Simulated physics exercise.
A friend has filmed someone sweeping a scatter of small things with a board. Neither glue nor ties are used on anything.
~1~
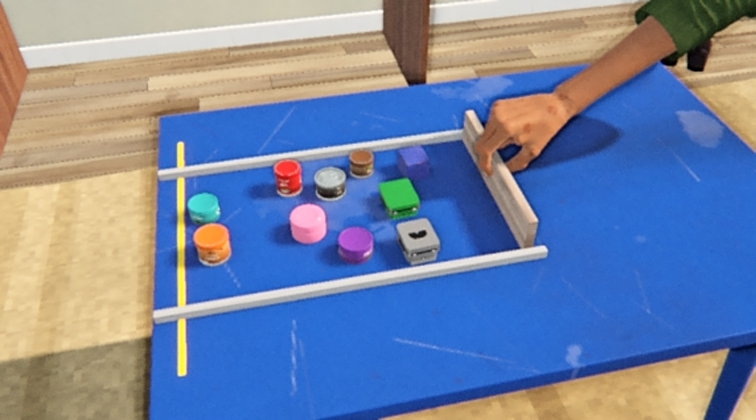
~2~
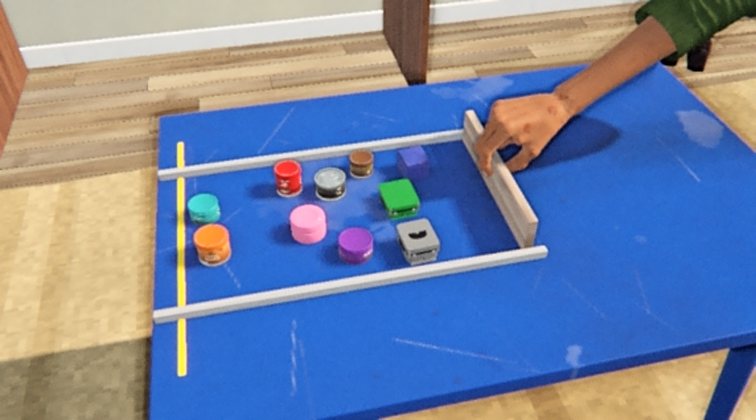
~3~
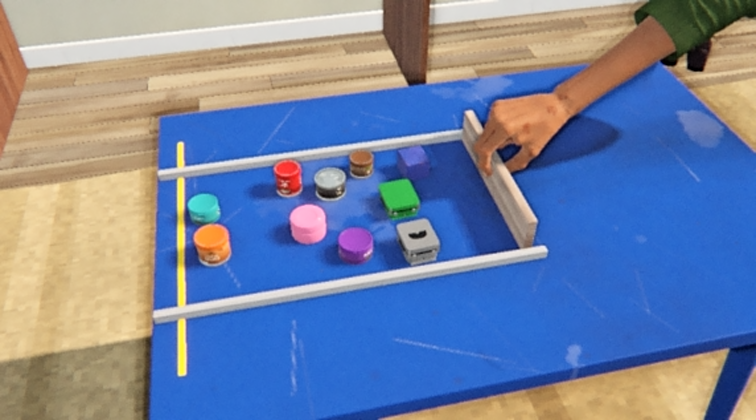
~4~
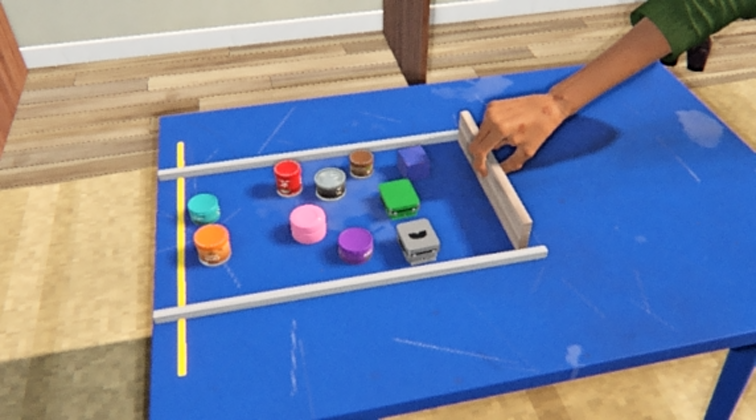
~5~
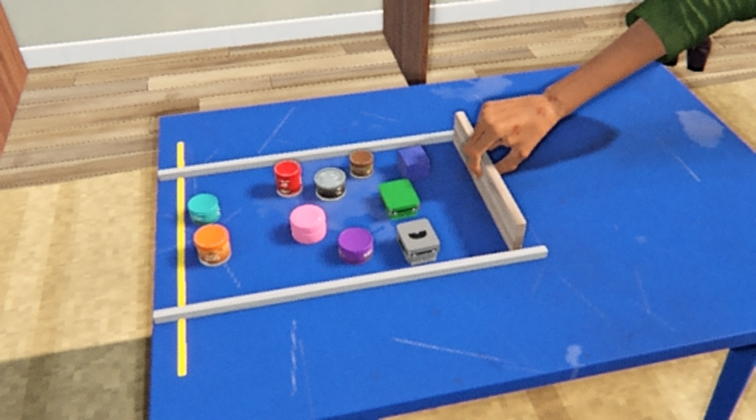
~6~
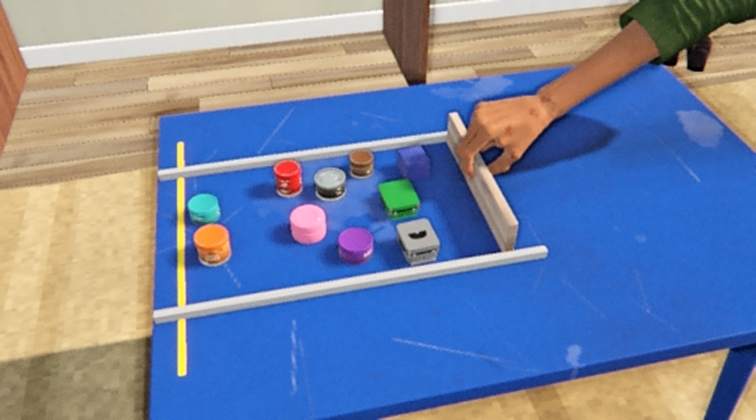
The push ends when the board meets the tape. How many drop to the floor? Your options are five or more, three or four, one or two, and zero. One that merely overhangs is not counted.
My pick is five or more.
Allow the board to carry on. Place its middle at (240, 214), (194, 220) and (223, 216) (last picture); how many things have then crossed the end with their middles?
In order, that gives 0, then 7, then 2.
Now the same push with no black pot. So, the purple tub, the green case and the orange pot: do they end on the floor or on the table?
In that case the purple tub goes off the edge, the green case stays where it is, the orange pot goes off the edge.
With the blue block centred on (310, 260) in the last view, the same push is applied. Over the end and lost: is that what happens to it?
In that case the blue block drops away.
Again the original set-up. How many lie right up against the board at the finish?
That number would be 3.
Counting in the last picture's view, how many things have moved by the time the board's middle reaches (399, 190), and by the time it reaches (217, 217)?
I count 4 first and 10 after.
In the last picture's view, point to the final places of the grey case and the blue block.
Grey case: (162, 283); blue block: (166, 197).
Soon after, none off yet; turquoise tub at rest near (204, 210); orange pot at rest near (213, 245); red tin moving near (284, 179).
At rest, the number that fall off is five or more; fallen, brown pot, purple tub, black pot, pink lid, red tin, orange pot and turquoise tub.
